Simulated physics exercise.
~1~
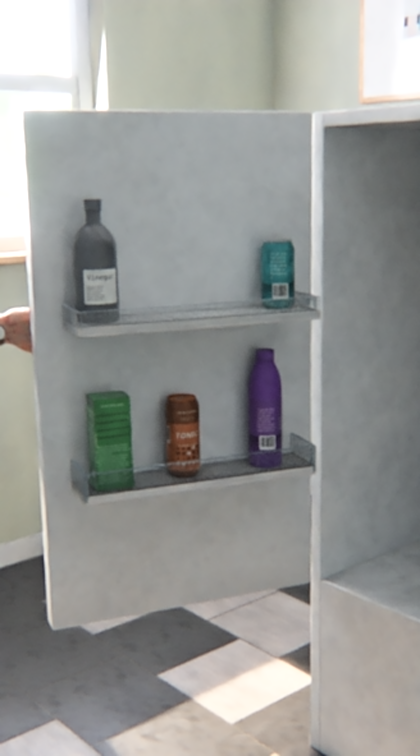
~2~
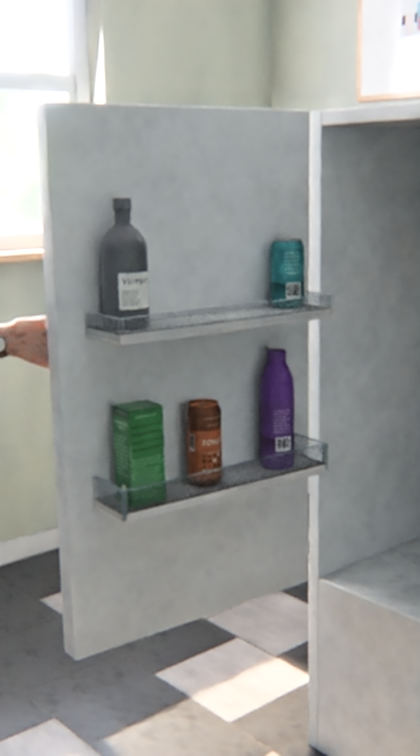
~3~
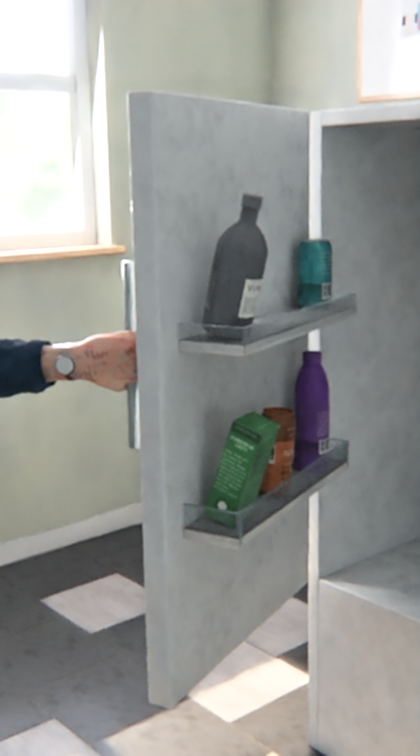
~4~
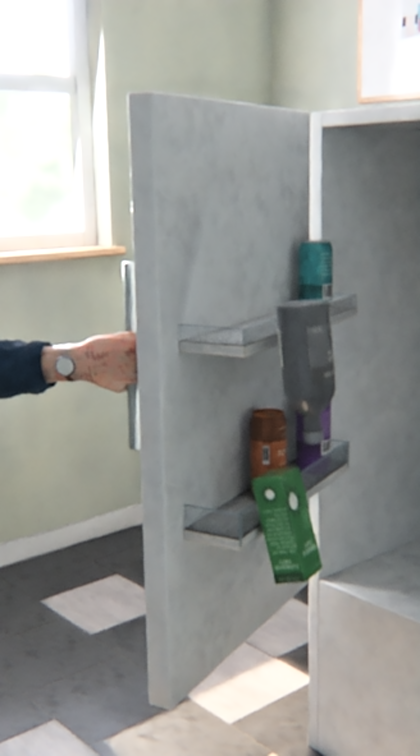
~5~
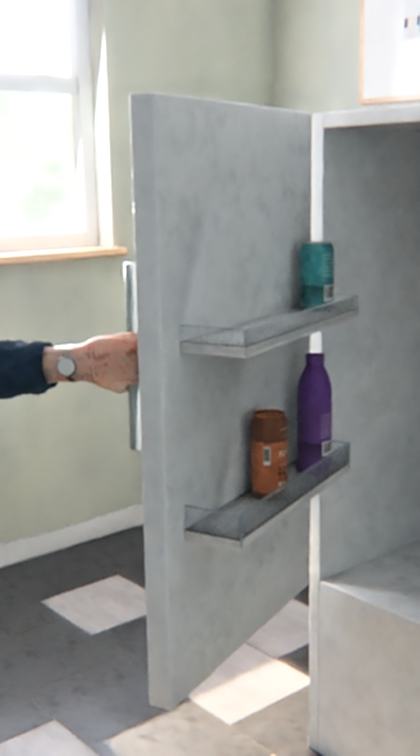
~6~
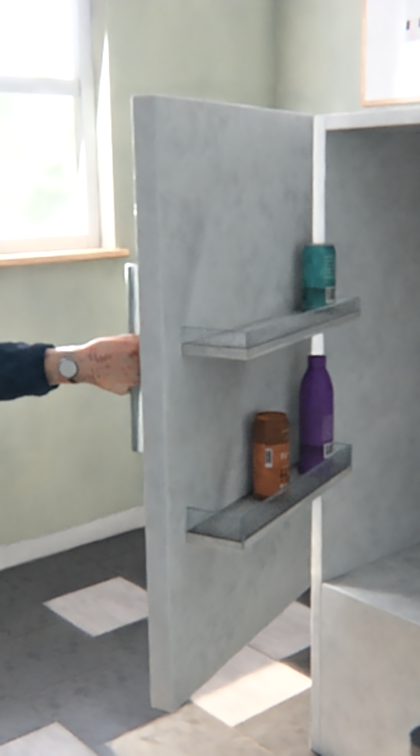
The clip shows a hand swinging a fridge door partway shut and stopping, whereupon the grey bottle and green carton tip over the rails and fall out of sight, while the turquoise can, orange can and purple bottle remain upright on the racks.
